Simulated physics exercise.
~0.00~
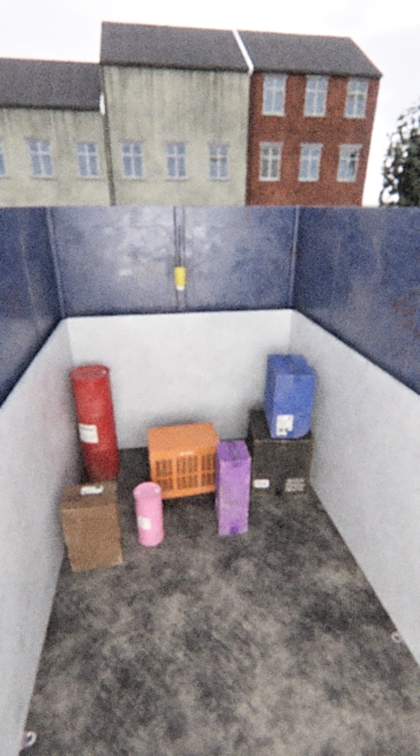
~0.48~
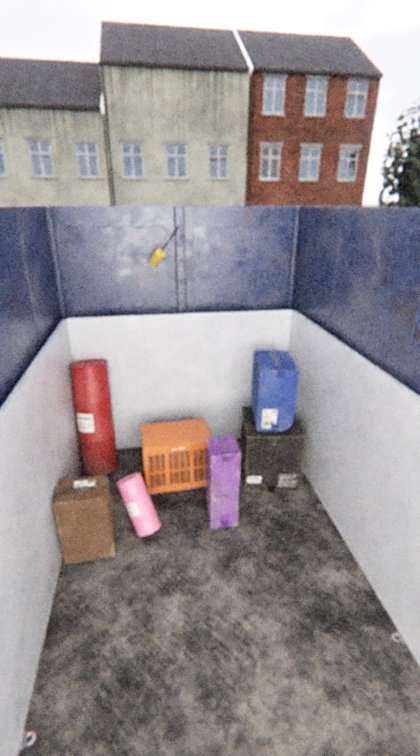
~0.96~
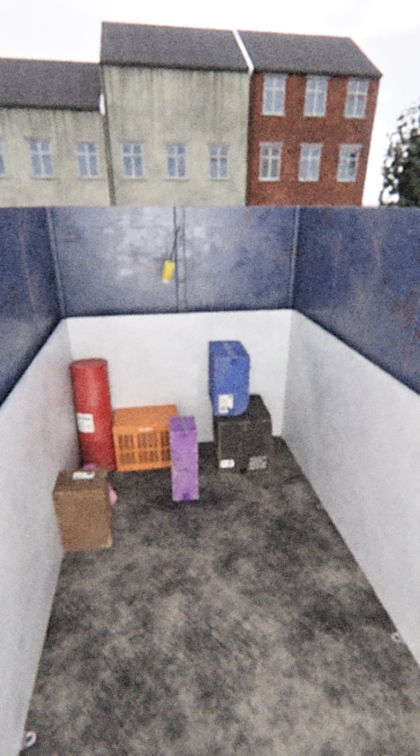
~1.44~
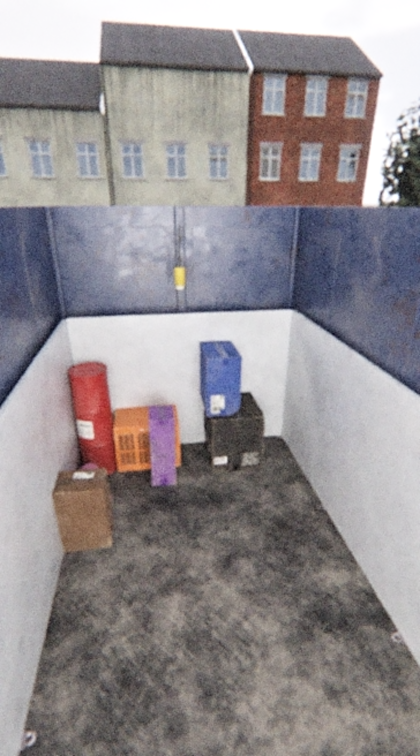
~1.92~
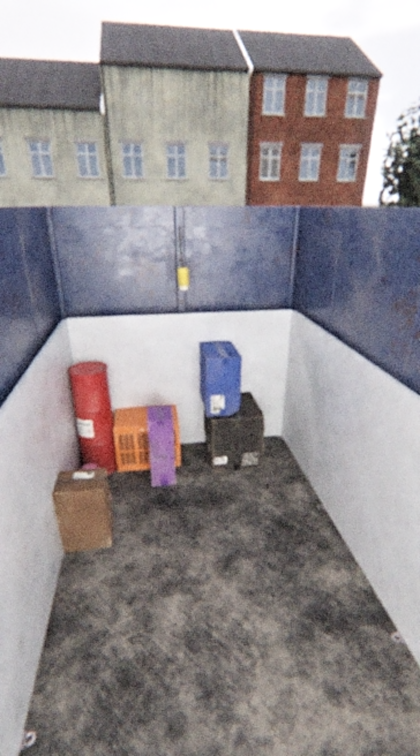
A yellow lamp swings on its cord above an open cargo bay holding a red drum and several boxes and containers, with brick and pale houses beyond the front wall. The pink canister tips over while the orange chest, purple box, blue box and black box start sliding left. They keep shifting left and slightly deeper into the bay, the blue box riding upright on the black one, as the canister drops onto its side behind the brown box. The purple box slides in front of the orange chest. Finally the load sits still, the red drum still standing at the left.
